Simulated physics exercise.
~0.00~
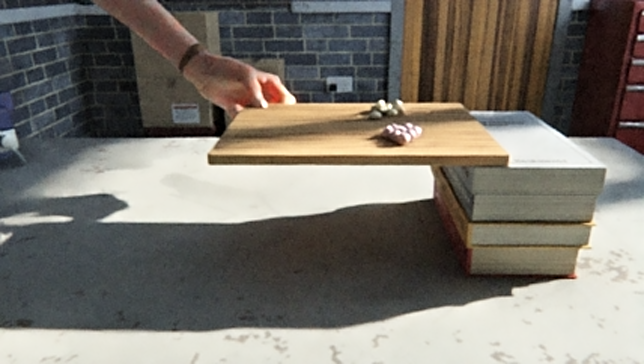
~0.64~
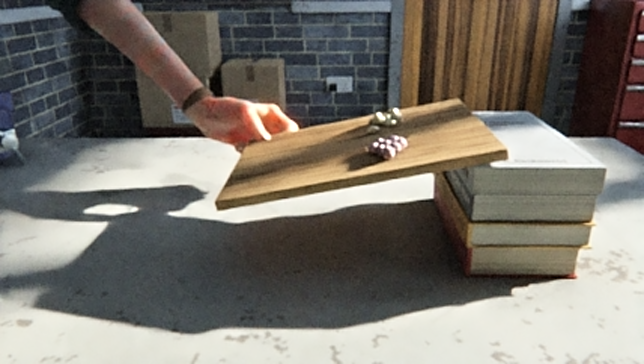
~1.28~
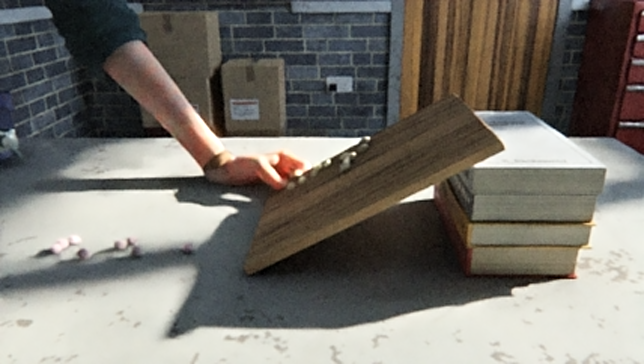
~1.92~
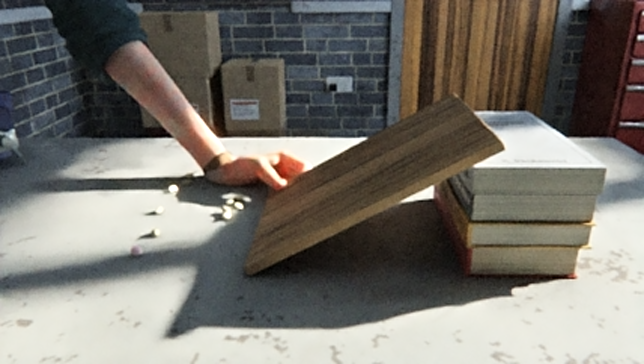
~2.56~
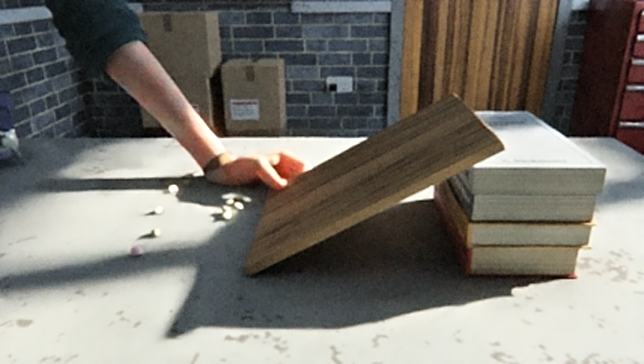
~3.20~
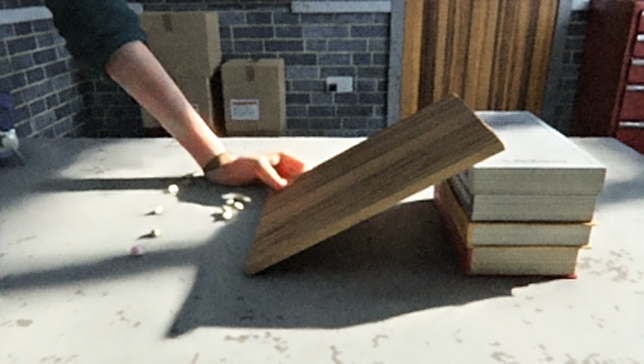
A hand lowered the left end of a wooden board propped on a stack of books, and two small heaps slid off onto the table, the pinkish front one first and farther, while the pale pieces ended up scattered nearer the board.
